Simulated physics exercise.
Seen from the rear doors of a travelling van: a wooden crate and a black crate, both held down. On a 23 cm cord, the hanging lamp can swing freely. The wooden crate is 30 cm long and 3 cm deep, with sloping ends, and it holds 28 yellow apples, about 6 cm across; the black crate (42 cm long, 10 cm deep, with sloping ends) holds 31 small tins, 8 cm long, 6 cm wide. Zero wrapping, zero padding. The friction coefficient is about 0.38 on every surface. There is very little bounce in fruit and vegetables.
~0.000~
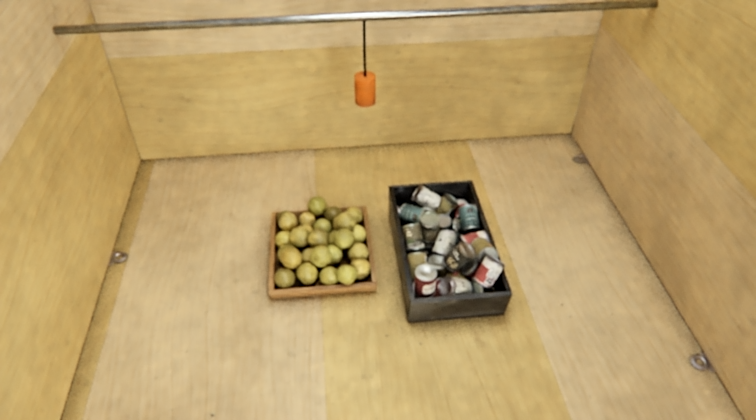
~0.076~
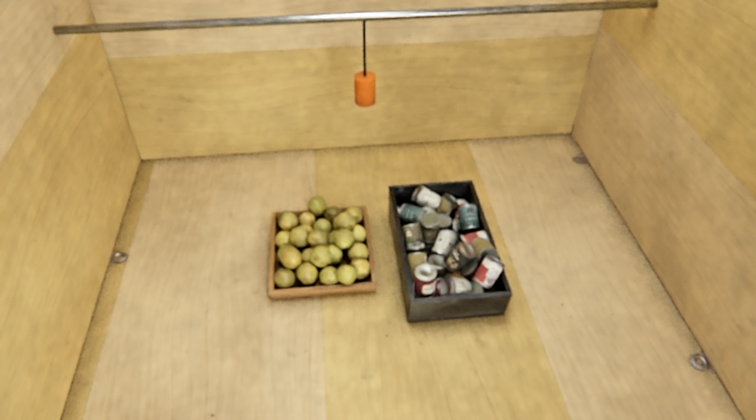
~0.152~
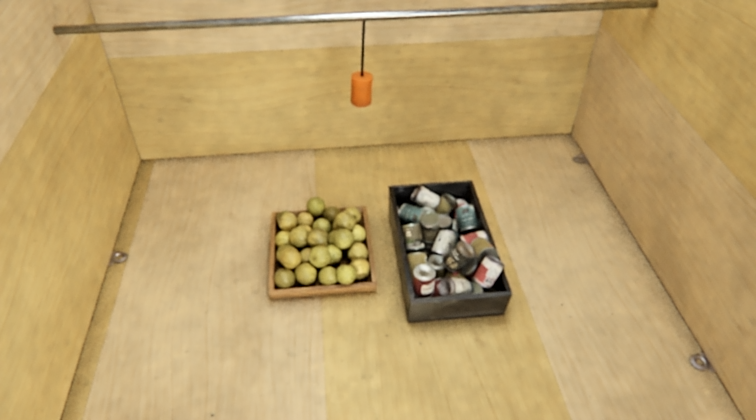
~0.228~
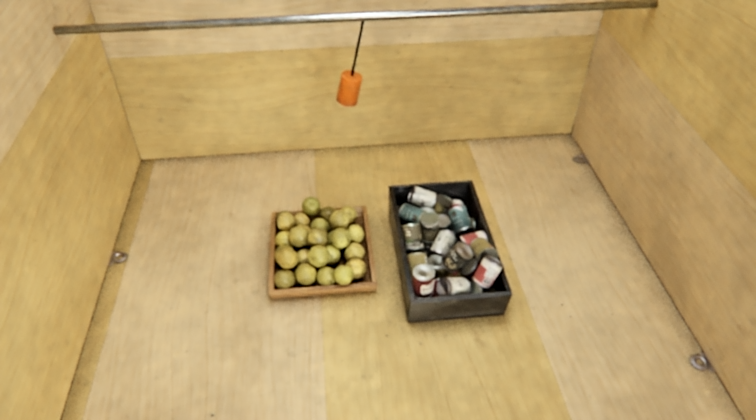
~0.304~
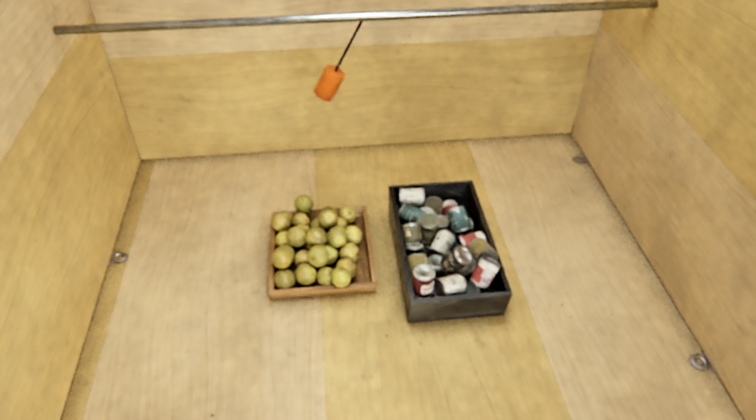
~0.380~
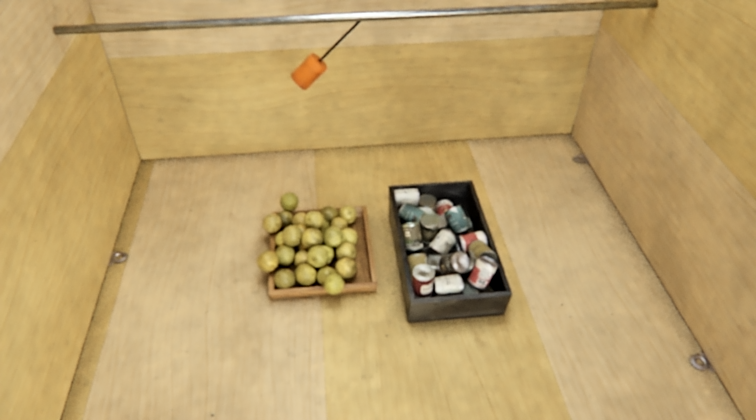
In a wood-lined van, an orange lamp hanging still, then swinging left as yellow-green fruit and small tins shift left in crates.
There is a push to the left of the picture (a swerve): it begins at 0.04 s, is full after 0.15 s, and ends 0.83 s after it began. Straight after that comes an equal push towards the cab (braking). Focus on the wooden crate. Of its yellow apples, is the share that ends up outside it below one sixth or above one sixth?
The share is above one sixth.
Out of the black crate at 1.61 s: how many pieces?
Black crate - about 0 out by that time.
After 0.69 s, the wooden crate is down by 7 of 28 and the black crate has all 31.
After 1.07 s, the wooden crate is down by 9 of 28 and the black crate has all 31.
After 1.61 s, the wooden crate is down by 11 of 28 and the black crate has all 31.
Final count (at 2.30 s), the wooden crate is down by 11 of 28 and the black crate has all 31. Asked share, 11 of 28, 39 per cent.
